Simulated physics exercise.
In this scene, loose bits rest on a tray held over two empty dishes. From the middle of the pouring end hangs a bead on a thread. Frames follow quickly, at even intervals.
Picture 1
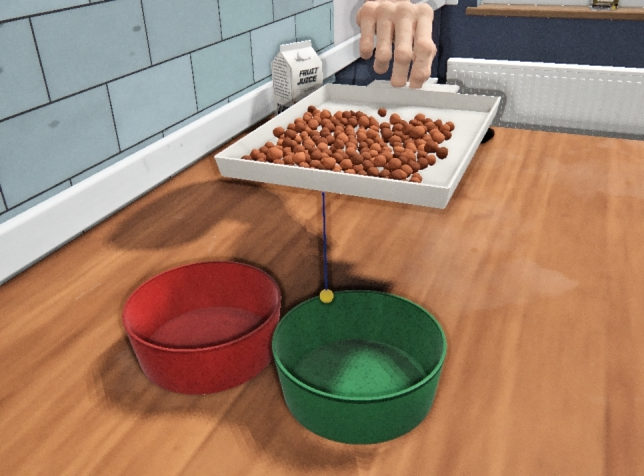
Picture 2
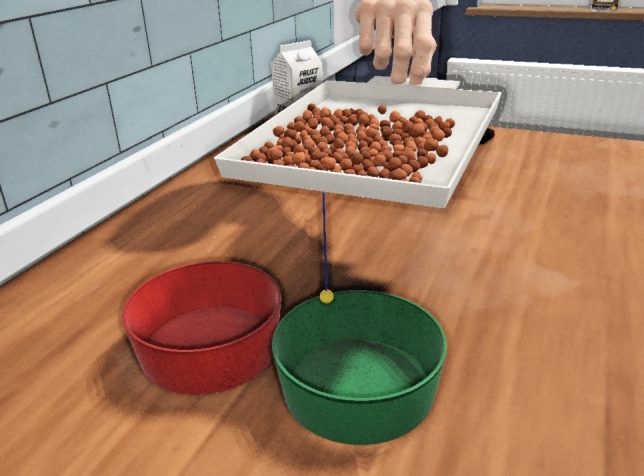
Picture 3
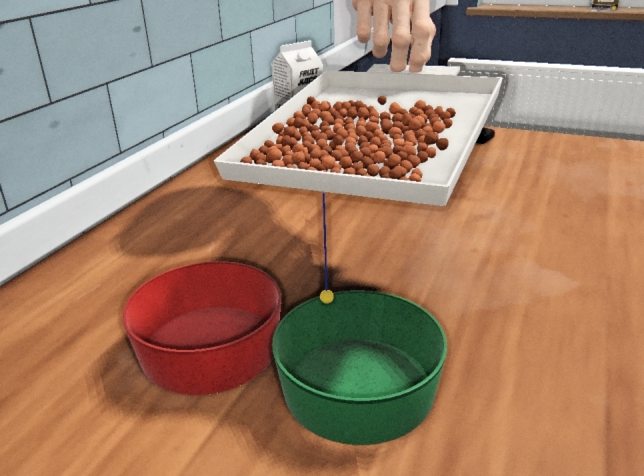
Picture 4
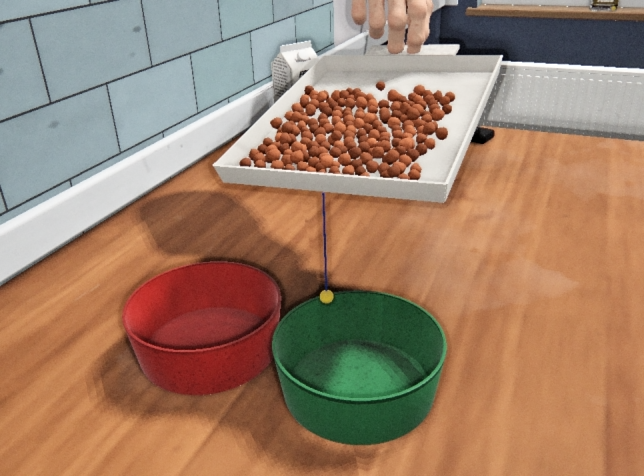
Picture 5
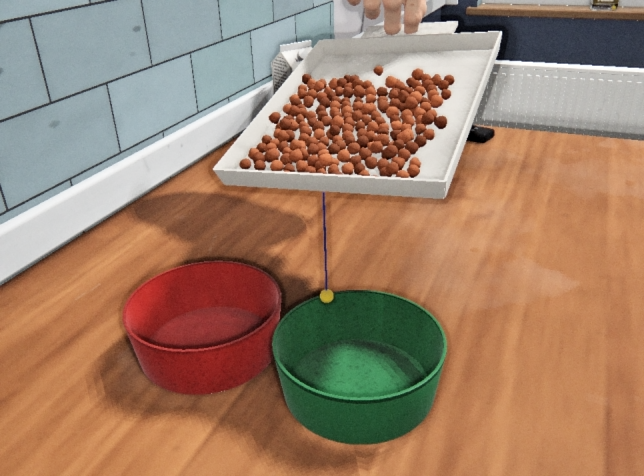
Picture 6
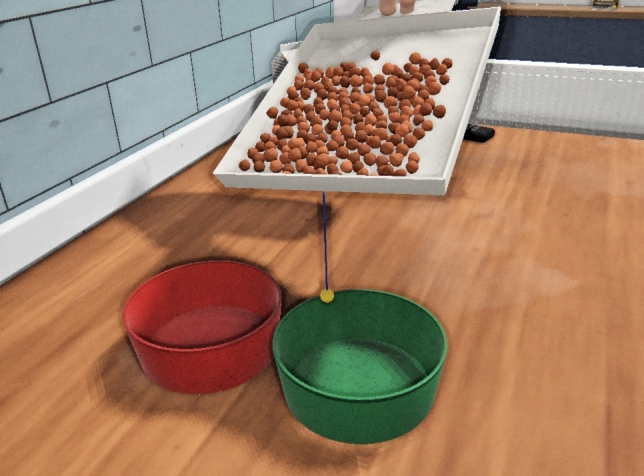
The clip opens on a hand holding a white tray of small brown pellets above a red dish and a green dish on a wooden surface. The hand then raises the far end, steadily steepening the tray, while the pellets shift slightly and the yellow bead hangs nearly still.
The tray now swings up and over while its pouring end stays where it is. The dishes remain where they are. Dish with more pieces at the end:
The left one.
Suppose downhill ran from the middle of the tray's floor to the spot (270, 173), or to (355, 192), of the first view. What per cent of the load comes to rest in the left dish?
Roughly 70 percent first and 0 percent second.
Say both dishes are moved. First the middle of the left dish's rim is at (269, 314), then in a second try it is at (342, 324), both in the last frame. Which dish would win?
The dish to the left, then the dish to the left.
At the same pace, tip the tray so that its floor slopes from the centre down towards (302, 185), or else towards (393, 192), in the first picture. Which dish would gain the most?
The first tilt favours the dish to the left, the second the dish to the right.
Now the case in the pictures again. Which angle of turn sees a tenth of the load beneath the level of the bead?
110° or so.
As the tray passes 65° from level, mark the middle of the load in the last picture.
In the last view, the load is centred near (302, 113).
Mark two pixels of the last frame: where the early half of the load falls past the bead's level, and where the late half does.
I'd place the first part at (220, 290) and the rest at (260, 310).
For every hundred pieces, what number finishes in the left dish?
It comes to about 60 per cent of the load.
Just after the last frame, tray tipped steeply; almost all on the tray; just a few in the air.
A moment on, tray tipped past a quarter turn; almost all on the tray; just a few in the left dish; just a few outside both; just a few in the air.
Further on, tray tipped past a quarter turn; roughly a quarter in the right dish; roughly two thirds in the left dish; about a tenth outside both; just a few in the air.
When it is over, tray tipped past a quarter turn; roughly a quarter in the right dish; roughly two thirds in the left dish; about a tenth outside both; just a few in the air.
